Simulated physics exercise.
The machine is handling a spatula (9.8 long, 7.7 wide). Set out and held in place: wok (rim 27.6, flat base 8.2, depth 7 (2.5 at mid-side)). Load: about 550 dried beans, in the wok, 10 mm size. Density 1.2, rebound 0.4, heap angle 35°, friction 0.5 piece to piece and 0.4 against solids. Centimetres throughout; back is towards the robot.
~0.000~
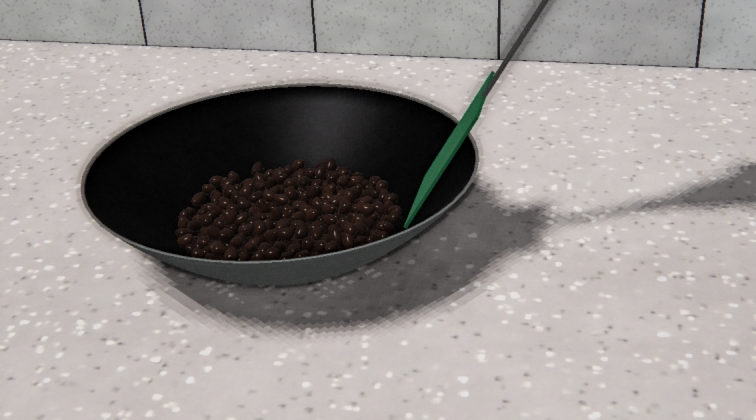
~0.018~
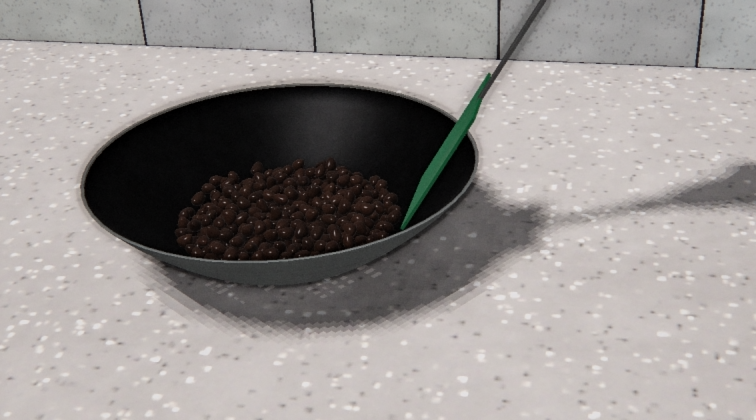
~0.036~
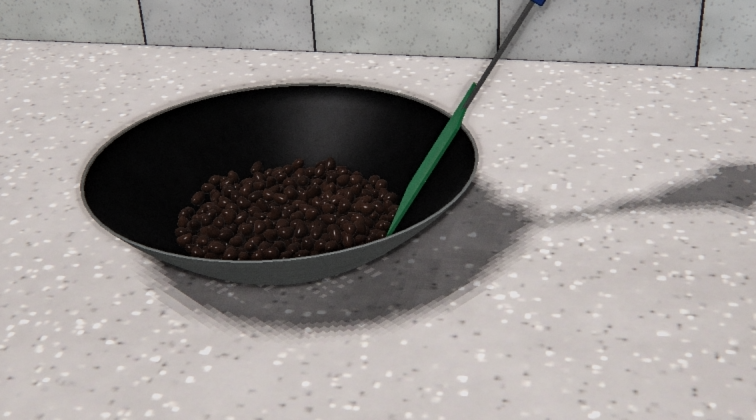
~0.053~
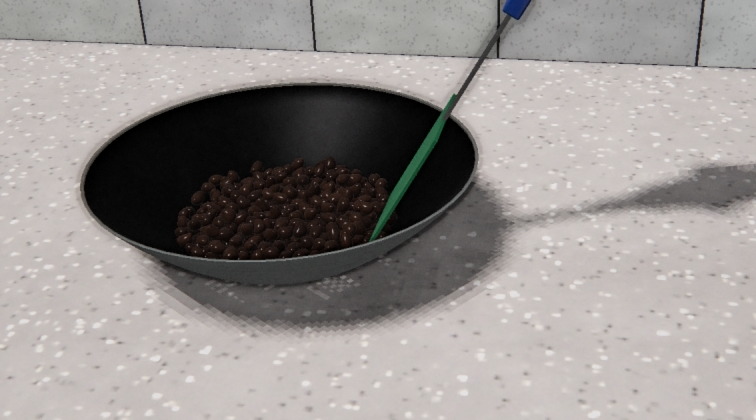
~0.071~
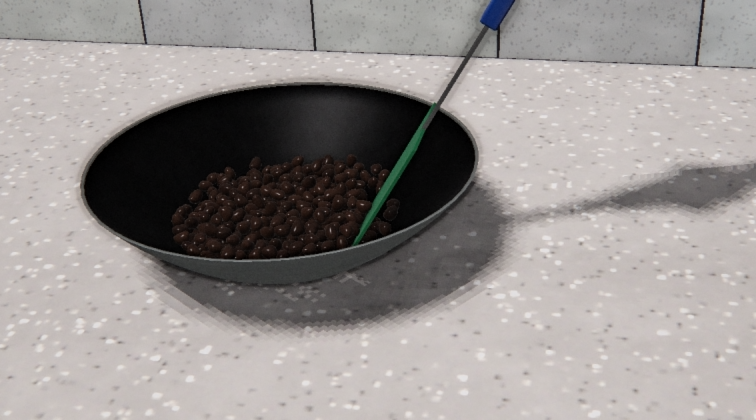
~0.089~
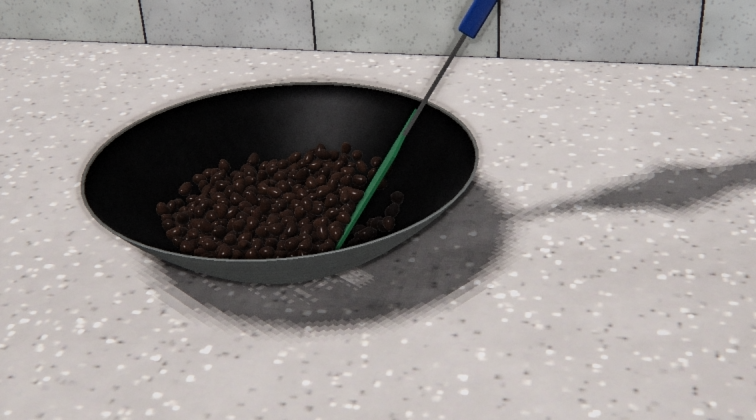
Black wok of dark beans sitting on a speckled counter, a green spatula sweeping left through them and pushing the pile leftward.
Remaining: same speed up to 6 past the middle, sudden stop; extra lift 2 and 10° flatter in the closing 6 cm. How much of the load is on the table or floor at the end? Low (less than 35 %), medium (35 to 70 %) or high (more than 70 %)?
Share on the table or floor: Low (less than 35 %).
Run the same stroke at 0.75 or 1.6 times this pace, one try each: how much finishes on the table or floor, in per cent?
Some 5 and 30 per cent.
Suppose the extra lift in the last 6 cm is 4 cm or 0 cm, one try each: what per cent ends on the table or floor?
About 10 and 10 per cent.
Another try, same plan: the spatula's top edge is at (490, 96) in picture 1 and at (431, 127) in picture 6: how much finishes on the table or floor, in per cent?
About 5 per cent.
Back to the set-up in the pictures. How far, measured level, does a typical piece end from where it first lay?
About 7 cm.
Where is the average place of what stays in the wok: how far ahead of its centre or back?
About 5.5 cm ahead.
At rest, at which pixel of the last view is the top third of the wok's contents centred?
At about (165, 169).
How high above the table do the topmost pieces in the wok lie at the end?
Some 8.0 cm.
After 0.13 s, sloping 60°, highest piece 6 above the table; 548 in the wok.
After 0.18 s, sloping 56°, highest piece 9 above the table; 548 in the wok.
After 0.40 s, sloping 50°, highest piece 37 above the table; 503 in the wok, 35 on the table or floor, 10 on the blade or in flight.
After 1.45 s, sloping 50°, highest piece 8 above the table; 502 in the wok, 46 on the table or floor.
At rest, 502 in the wok, 46 on the table or floor. That is 8 % on the table or floor.
